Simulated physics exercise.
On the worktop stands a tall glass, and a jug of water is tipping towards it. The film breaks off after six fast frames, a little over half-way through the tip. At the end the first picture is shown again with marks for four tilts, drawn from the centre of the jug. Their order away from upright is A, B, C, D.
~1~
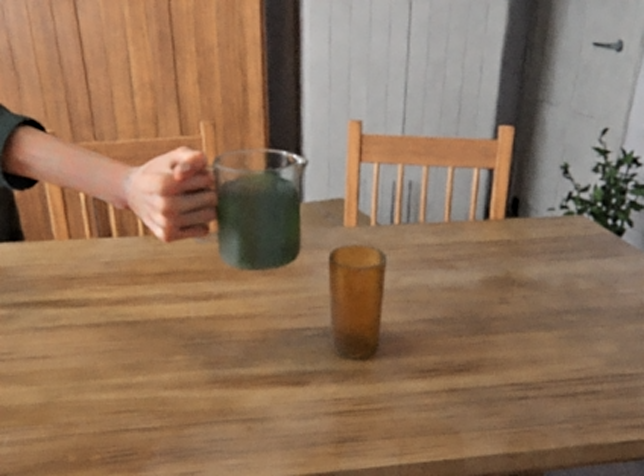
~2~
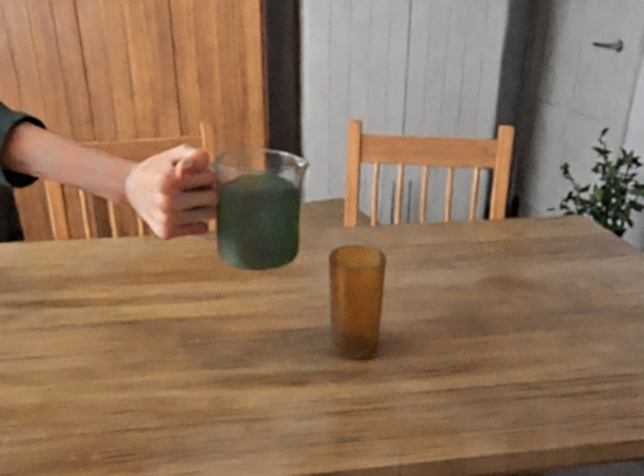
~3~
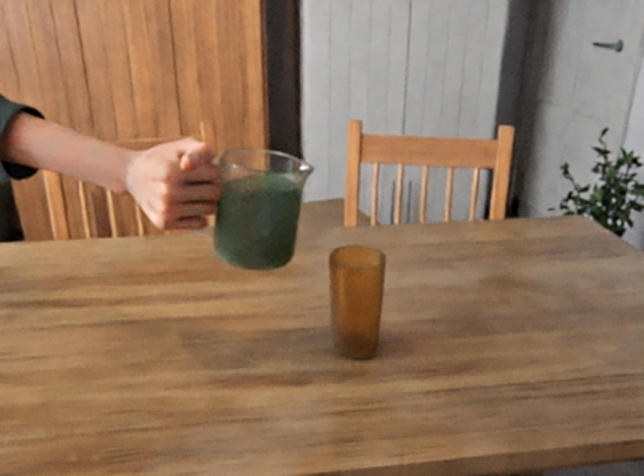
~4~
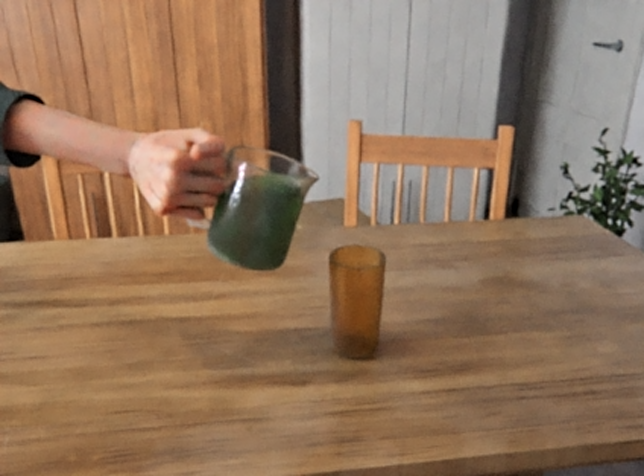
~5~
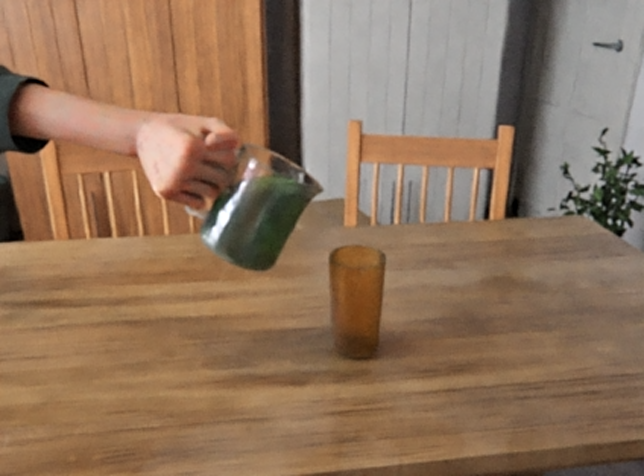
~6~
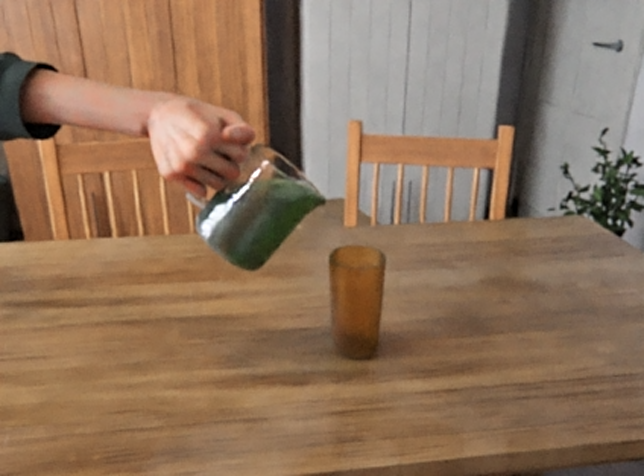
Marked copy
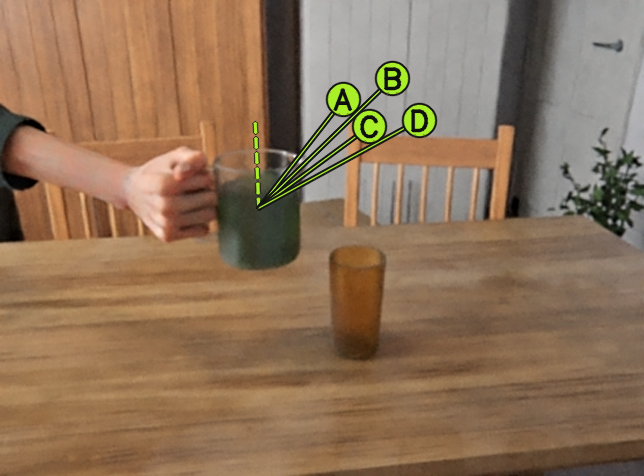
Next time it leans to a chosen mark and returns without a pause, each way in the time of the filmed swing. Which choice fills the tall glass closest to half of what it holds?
Best: D.
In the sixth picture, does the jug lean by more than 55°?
No, it does not.
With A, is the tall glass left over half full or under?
Under.
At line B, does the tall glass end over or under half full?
Under.
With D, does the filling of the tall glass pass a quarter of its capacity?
Yes, it does.
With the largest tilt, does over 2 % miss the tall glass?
No, it does not.
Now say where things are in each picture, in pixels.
The first frame shows upright, lip at (306, 161); rim of the tall glass round (357, 256); nothing has left yet.
The second frame shows tipped about 2°, lip at (308, 163); nothing has left yet.
The third frame shows tipped about 8°, lip at (312, 168); nothing has left yet.
The fourth frame shows tipped about 17°, lip at (318, 177); nothing has left yet.
The fifth frame shows tipped about 29°, lip at (323, 189); nothing has left yet.
The sixth frame shows tipped about 40°, lip at (325, 201); nothing has left yet.
On the marked copy, A at (333, 112); B at (380, 90); C at (355, 136); D at (404, 128).
For line A, the tall glass ends with about 7 % of what it can hold.
For line B, the tall glass ends with about 16 % of what it can hold.
For line C, the tall glass ends with about 30 % of what it can hold.
For line D, the tall glass ends with about 48 % of what it can hold.
